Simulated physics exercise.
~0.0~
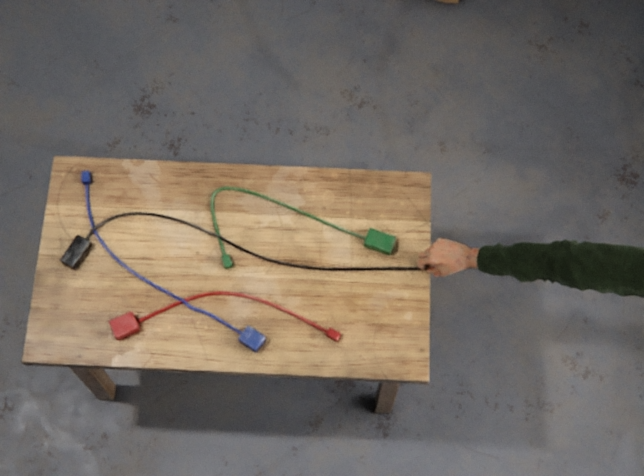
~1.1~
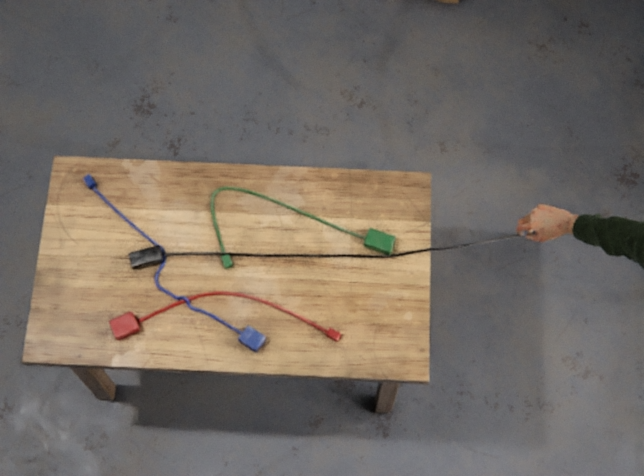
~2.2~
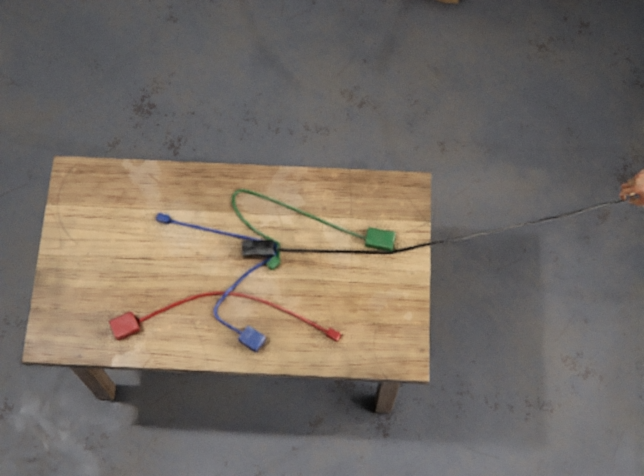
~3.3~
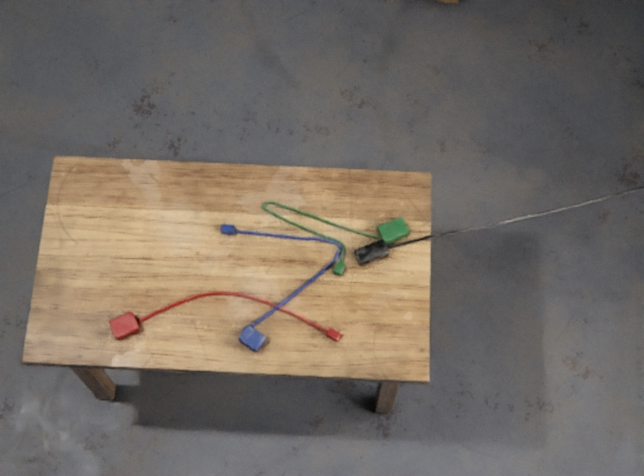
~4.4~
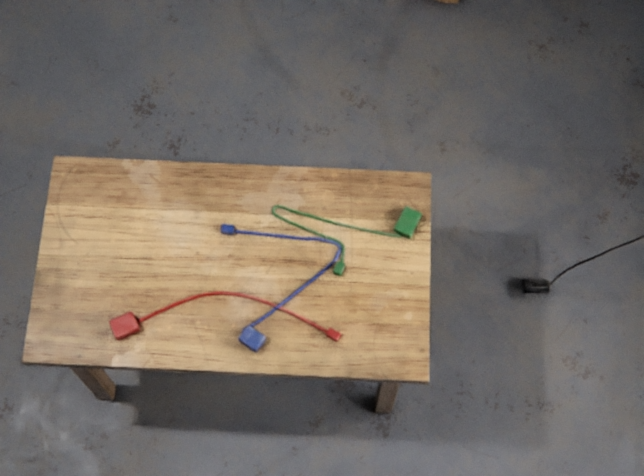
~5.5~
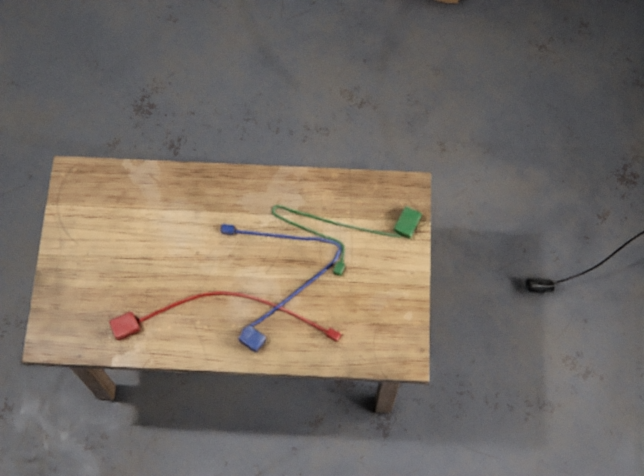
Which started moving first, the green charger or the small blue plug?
The small blue plug started moving first, and the green charger only shifted after that.
A hand pulled a black cable off to the right across a wooden table, its charger dragging the blue and green plugs along and nudging the green charger before going over the edge, while the red cable and blue charger stayed put.
